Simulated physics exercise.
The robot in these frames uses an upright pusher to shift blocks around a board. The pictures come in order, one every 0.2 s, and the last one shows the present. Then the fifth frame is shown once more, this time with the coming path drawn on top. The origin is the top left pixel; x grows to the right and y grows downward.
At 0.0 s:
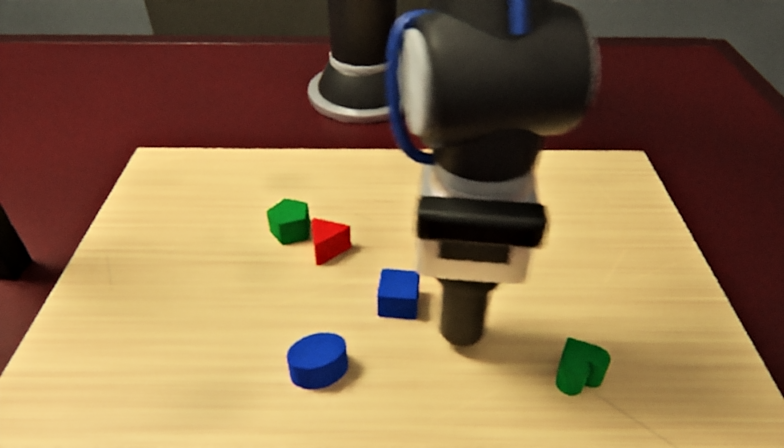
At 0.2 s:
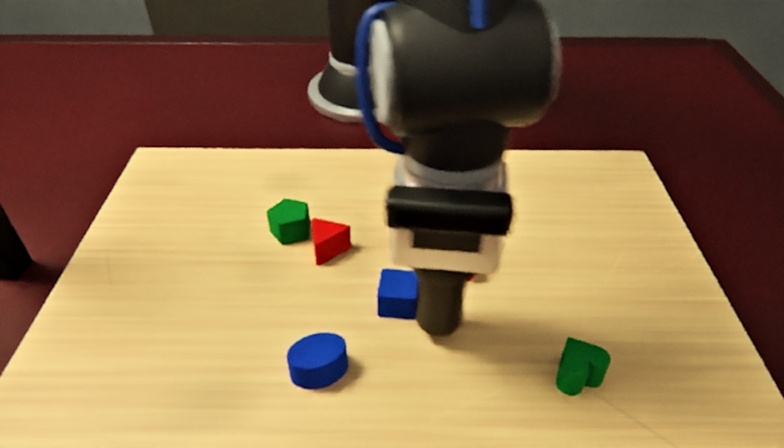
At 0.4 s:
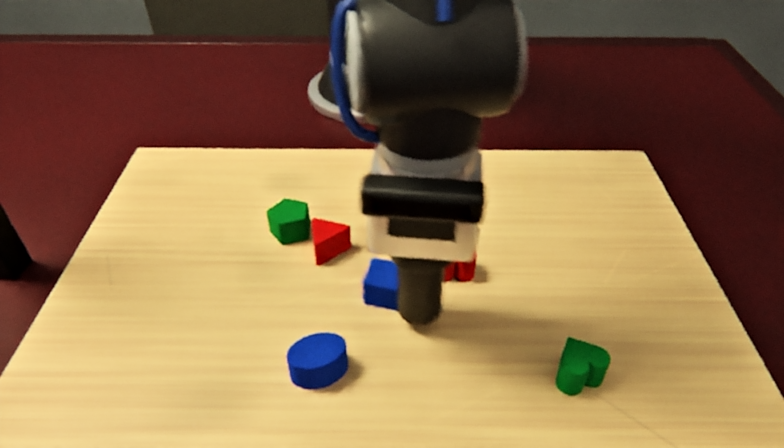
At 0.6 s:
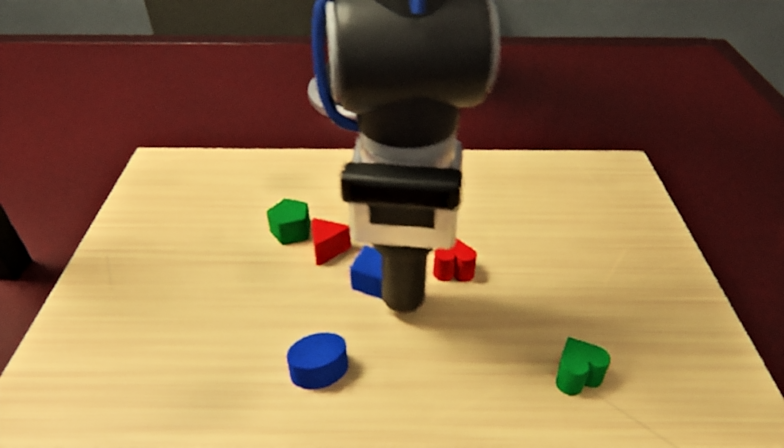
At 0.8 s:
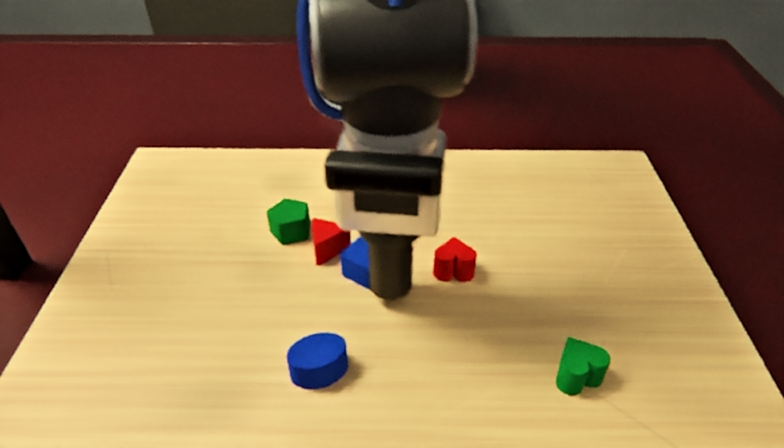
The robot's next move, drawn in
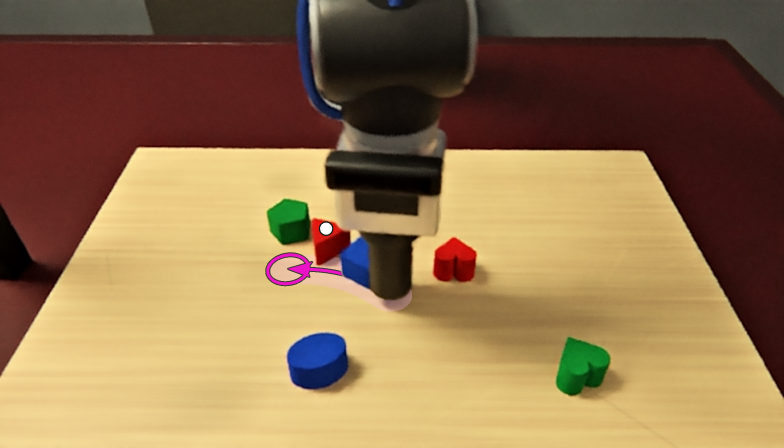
A pale wooden board lies on a dark red table, seen from a fixed, raised view facing a robot arm. A green pentagonal block and a red triangular one sit at the upper left, a blue square block near the middle, a blue round one below and a green heart at the right. The arm's dark pusher moves left and slightly away, nudging the square block towards the triangle and uncovering a red heart.
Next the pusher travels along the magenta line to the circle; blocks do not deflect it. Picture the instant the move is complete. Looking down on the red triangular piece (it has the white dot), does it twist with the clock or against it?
Clockwise rotation.
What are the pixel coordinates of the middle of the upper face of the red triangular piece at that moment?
Put as a pixel place, it's (310, 202).
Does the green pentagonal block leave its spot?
Yes, that is how it ends up.
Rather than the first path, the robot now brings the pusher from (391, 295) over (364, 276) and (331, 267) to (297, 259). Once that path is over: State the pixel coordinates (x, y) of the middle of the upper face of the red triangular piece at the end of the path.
It ends at (307, 193).
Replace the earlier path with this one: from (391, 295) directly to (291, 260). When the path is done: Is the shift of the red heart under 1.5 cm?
Going by the path, yes.
The drawn path runs from (391, 295) through (360, 279) and (325, 271) to (288, 269); the dot is on the red triangular piece.
On the path given first. One third of the way, pusher (359, 270); red triangular piece (318, 220); blue four-sided block (343, 233), turned 25° clockwise.
Two thirds of the way, pusher (322, 261); green pentagonal block (276, 202), turned 40° anticlockwise; red triangular piece (310, 203), turned 35° clockwise; blue four-sided block (321, 223), turned 55° clockwise.
At the end, pusher (287, 260); green pentagonal block (276, 201), turned 40° anticlockwise; red triangular piece (310, 202), turned 35° clockwise; blue four-sided block (320, 222), turned 60° clockwise; red heart not moved.
